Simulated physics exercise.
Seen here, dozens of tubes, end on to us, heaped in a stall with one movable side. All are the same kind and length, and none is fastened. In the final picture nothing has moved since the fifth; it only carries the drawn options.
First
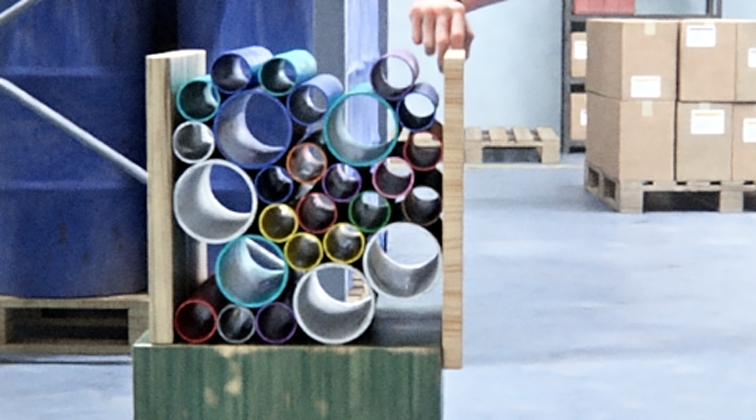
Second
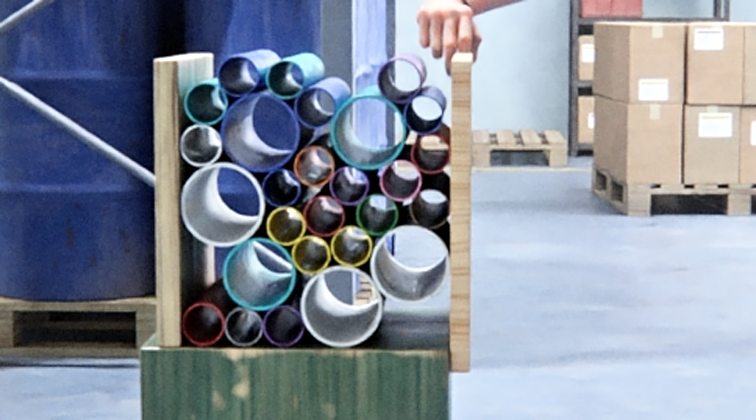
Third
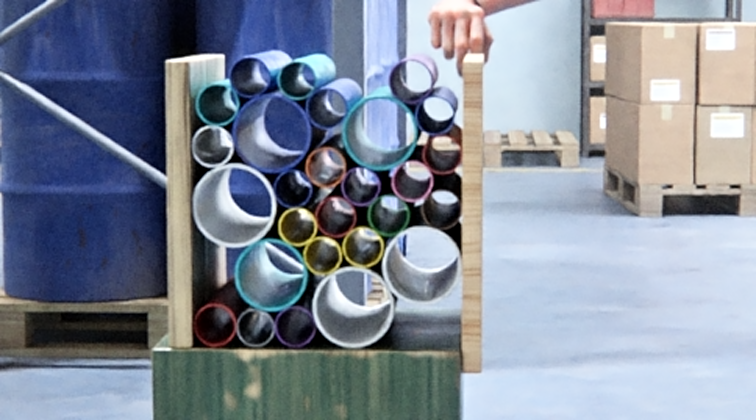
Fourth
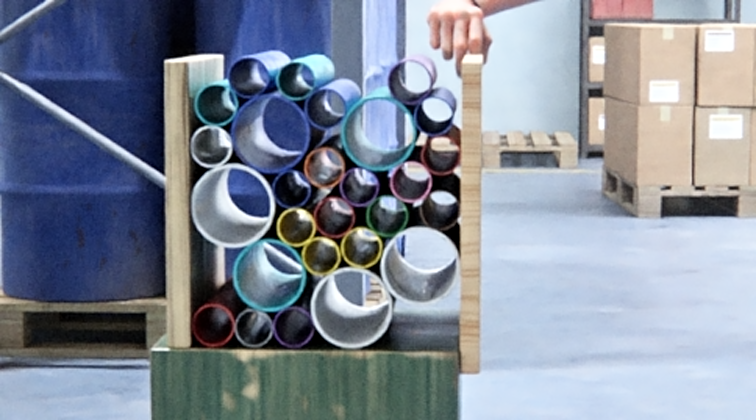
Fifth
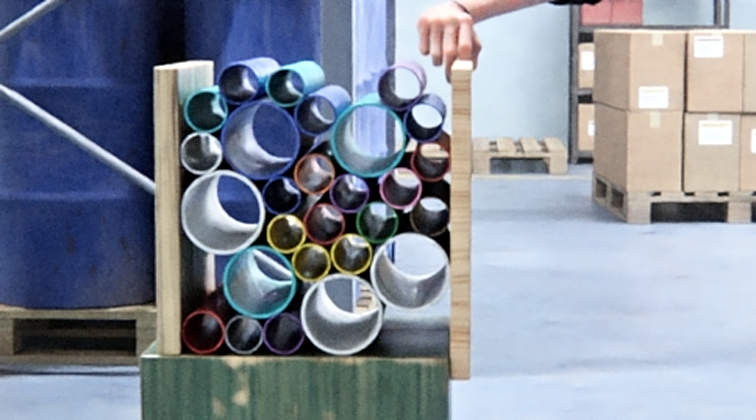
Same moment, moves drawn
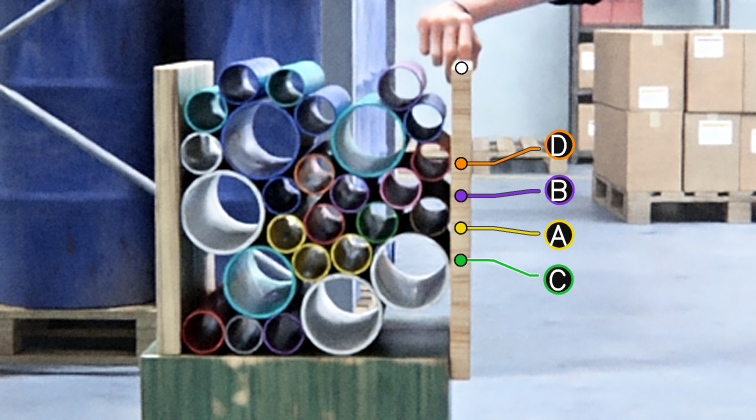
A hand resting on top of the right side board of a stall of heaped colourful tubes, with almost nothing moving.
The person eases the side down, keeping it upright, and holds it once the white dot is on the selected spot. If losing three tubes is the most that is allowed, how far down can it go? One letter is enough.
A is the limit.
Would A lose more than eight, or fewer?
At A, fewer than eight.
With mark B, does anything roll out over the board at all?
Yes, at B.
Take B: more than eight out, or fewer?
At B, fewer than eight.
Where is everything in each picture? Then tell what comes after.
The first frame shows a red tube (196, 321); a white tube (403, 262); a green tube (370, 211).
The second frame shows a green tube (377, 214); a pink tube (401, 181).
The third frame shows a white tube (213, 146); a purple tube (411, 82).
The fourth frame shows side board (472, 202); a red tube (213, 325).
The fifth frame shows a white tube (411, 273); a green tube (378, 222); a pink tube (401, 188).
On the marked copy, A at (461, 228); B at (461, 196); C at (461, 260); D at (461, 164); the white dot at (461, 68).
With A. Early on, top of the board (451, 141).
Further on, top of the board (451, 224).
At the end, top of the board (451, 227), two out over the board.
As for the rest, B one out over the board; C more than three out over the board; D one out over the board.
